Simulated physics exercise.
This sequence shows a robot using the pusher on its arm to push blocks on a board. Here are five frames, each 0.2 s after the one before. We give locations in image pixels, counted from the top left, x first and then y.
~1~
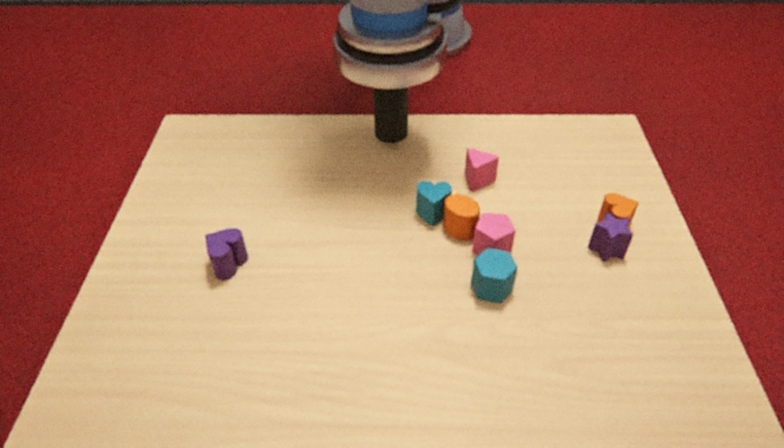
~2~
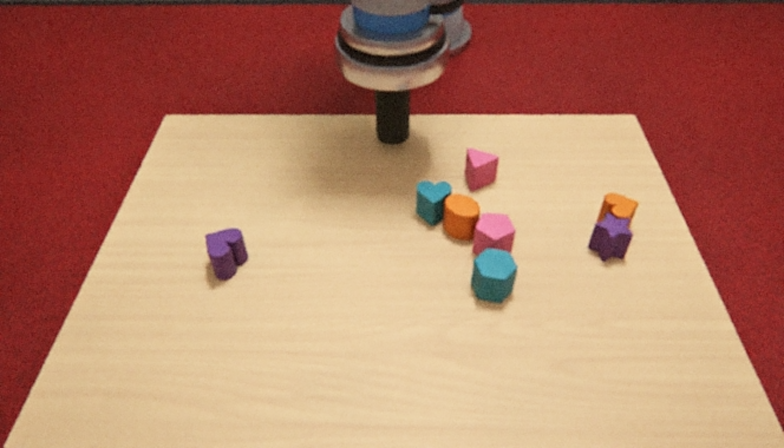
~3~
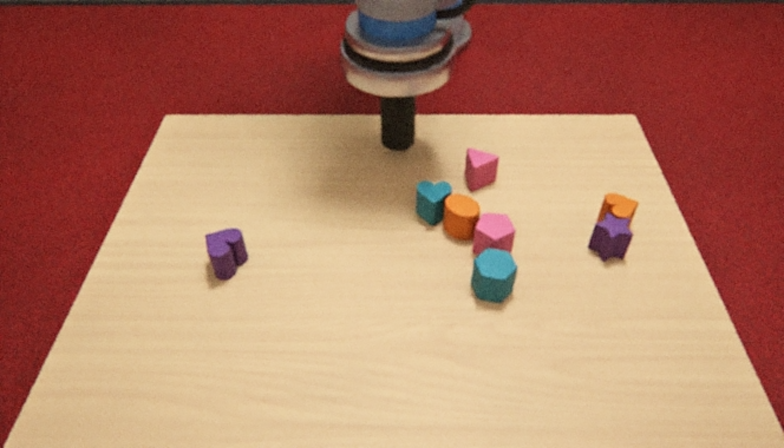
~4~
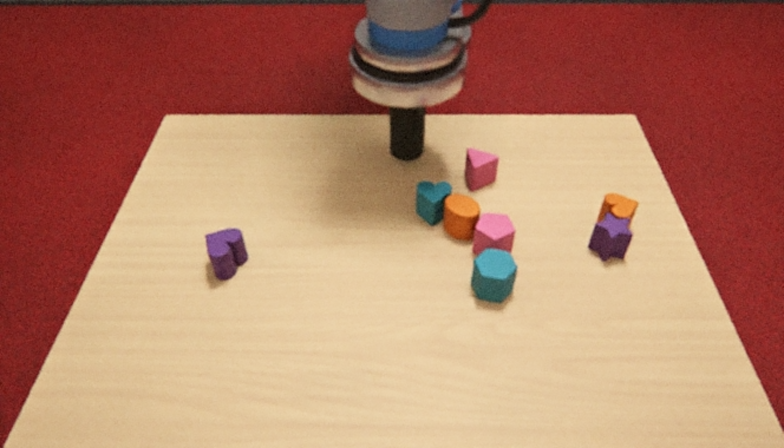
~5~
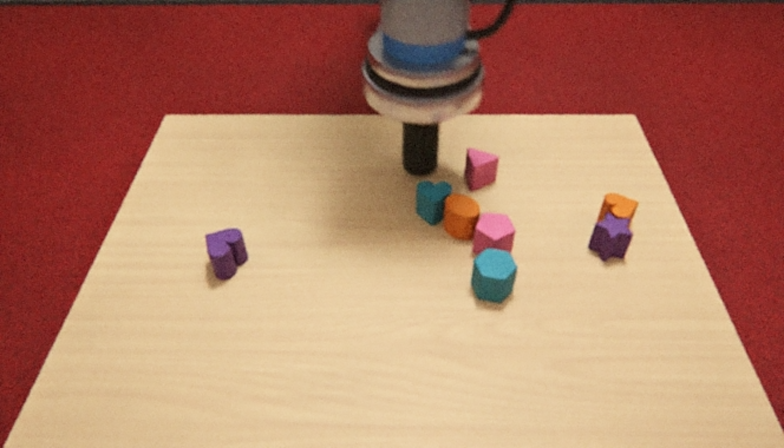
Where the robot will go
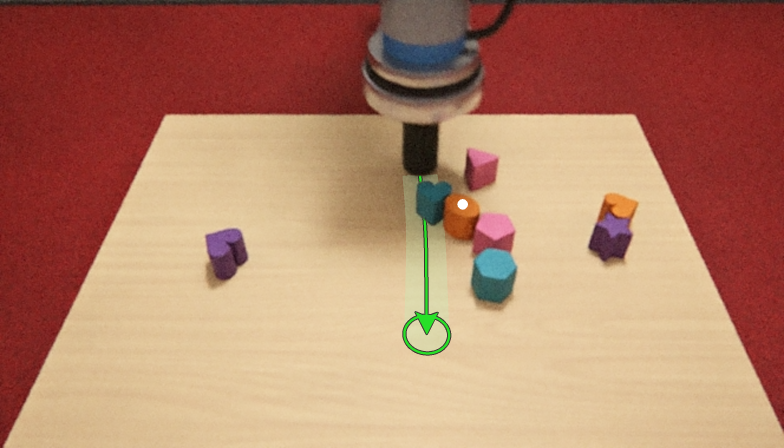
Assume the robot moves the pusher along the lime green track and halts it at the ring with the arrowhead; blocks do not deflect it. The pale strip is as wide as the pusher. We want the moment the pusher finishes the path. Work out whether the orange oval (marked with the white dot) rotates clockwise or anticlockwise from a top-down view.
The twist is anticlockwise.
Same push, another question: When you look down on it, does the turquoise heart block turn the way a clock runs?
I believe not.
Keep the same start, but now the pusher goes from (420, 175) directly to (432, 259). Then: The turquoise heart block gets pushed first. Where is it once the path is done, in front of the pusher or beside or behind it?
The pusher still drives it.
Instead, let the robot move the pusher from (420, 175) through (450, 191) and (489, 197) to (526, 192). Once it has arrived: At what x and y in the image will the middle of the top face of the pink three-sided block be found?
Put as a pixel place, it's (503, 153).
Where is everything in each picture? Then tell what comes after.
Pusher tip at (391, 133); block tops, turquoise heart block at (434, 189); orange oval at (463, 204); pink pentagonal block at (496, 224); turquoise six-sided block at (496, 263), in the first picture.
Pusher at (393, 135); blocks unchanged, in the second picture.
Pusher at (398, 141); blocks unchanged, in the third picture.
Pusher at (407, 151); blocks unchanged, in the fourth picture.
Pusher at (420, 165); turquoise heart block at (434, 189); orange oval at (463, 204); pink pentagonal block at (496, 224); turquoise six-sided block at (496, 263), in the fifth picture.
Path on the board, from (420, 175) directly to (427, 334); the dot is on the orange oval.
The first path, step by step. One third of the way, pusher at (425, 210); turquoise heart block at (438, 216), turned 25° anticlockwise; orange oval at (473, 214), turned 55° anticlockwise; pink pentagonal block at (507, 227), turned 25° clockwise.
Two thirds of the way, pusher at (427, 262); turquoise heart block at (452, 267), turned 45° anticlockwise; orange oval at (474, 217), turned 80° anticlockwise; pink pentagonal block at (510, 227), turned 30° clockwise.
At the end, pusher at (427, 325); turquoise heart block at (465, 287), turned 95° anticlockwise; orange oval at (474, 217), turned 80° anticlockwise; pink pentagonal block at (510, 227), turned 30° clockwise; turquoise six-sided block in place.
